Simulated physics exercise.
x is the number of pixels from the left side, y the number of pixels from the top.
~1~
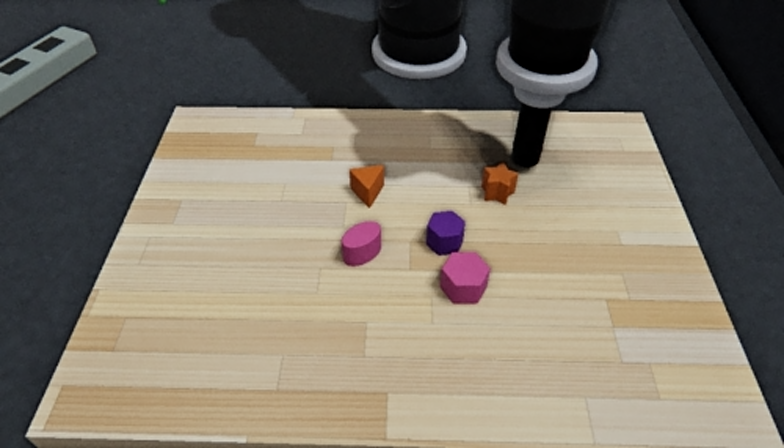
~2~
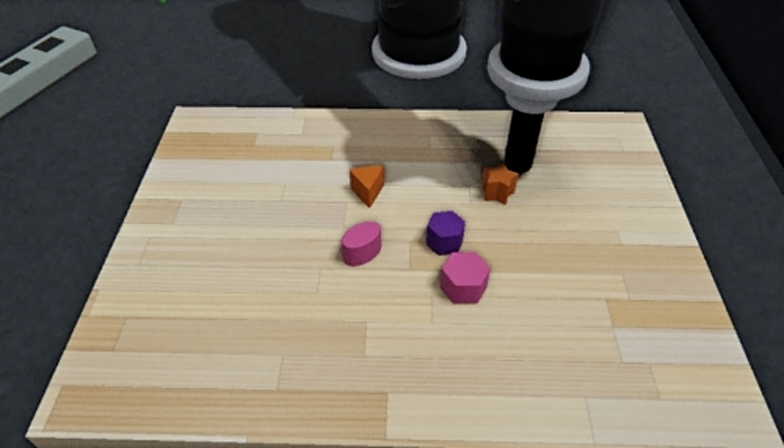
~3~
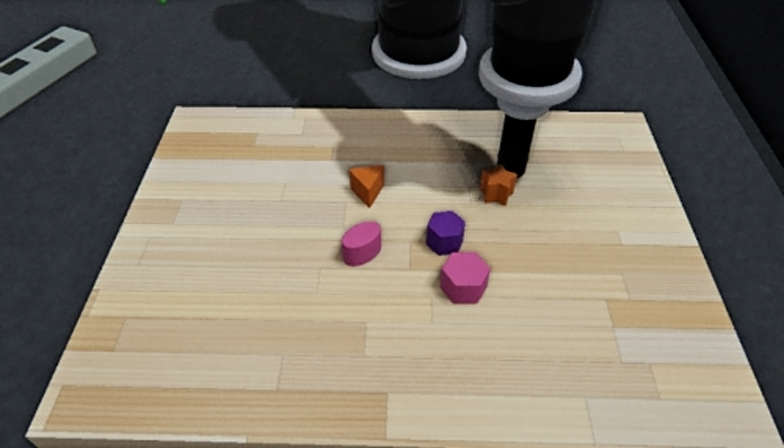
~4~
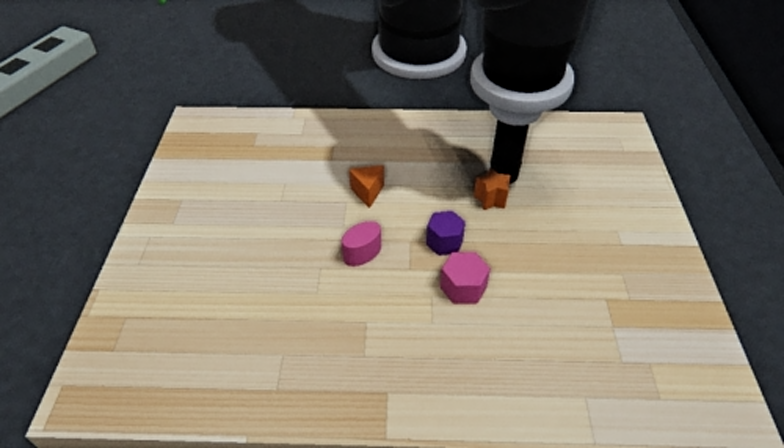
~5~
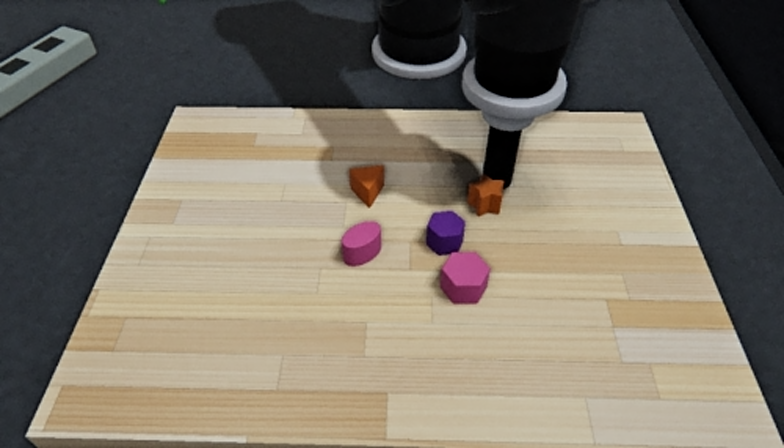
A black robotic arm with a white ring and a thin dark rod reaches over the far right of a pale wooden board, seen from above at an angle by a still camera. An orange triangular block, an orange star, a purple hexagon, a pink oval and a pink hexagon sit on the board. The rod moves slightly left and nearer, pushing the star a short way while the other blocks stay still.
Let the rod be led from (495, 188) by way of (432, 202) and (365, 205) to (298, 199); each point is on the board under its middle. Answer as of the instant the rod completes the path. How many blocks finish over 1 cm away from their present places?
This push will displace two blocks.
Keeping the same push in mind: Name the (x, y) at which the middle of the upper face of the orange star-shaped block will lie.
At (472, 196).
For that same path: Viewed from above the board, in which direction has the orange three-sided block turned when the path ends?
From above, it turns clockwise.
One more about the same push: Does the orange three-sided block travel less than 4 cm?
Yes, I think so.
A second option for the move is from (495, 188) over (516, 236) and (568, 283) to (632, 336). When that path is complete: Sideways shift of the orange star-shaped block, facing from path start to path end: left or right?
Side: Right.
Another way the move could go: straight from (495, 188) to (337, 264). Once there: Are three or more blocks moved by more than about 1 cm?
Yes
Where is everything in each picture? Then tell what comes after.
In the first picture, tip of the rod at (525, 159), middles of tops, orange three-sided block at (367, 174), purple hexagon at (446, 223), orange star-shaped block at (501, 173).
In the second picture, rod at (518, 165), nothing pushed.
In the third picture, rod at (511, 170), orange star-shaped block at (500, 175).
In the fourth picture, rod at (503, 176), orange star-shaped block at (495, 179).
In the fifth picture, rod at (497, 181), orange three-sided block at (367, 174), purple hexagon at (446, 223), orange star-shaped block at (488, 185).
The first path, step by step. One third of the way, rod at (432, 195); orange star-shaped block at (472, 196), turned 55° anticlockwise.
Two thirds of the way, rod at (363, 198); orange three-sided block at (351, 170), turned 55° clockwise; orange star-shaped block at (472, 196), turned 55° anticlockwise.
At the end, rod at (297, 192); orange three-sided block at (344, 167), turned 75° clockwise; purple hexagon unmoved; orange star-shaped block at (472, 196), turned 55° anticlockwise.
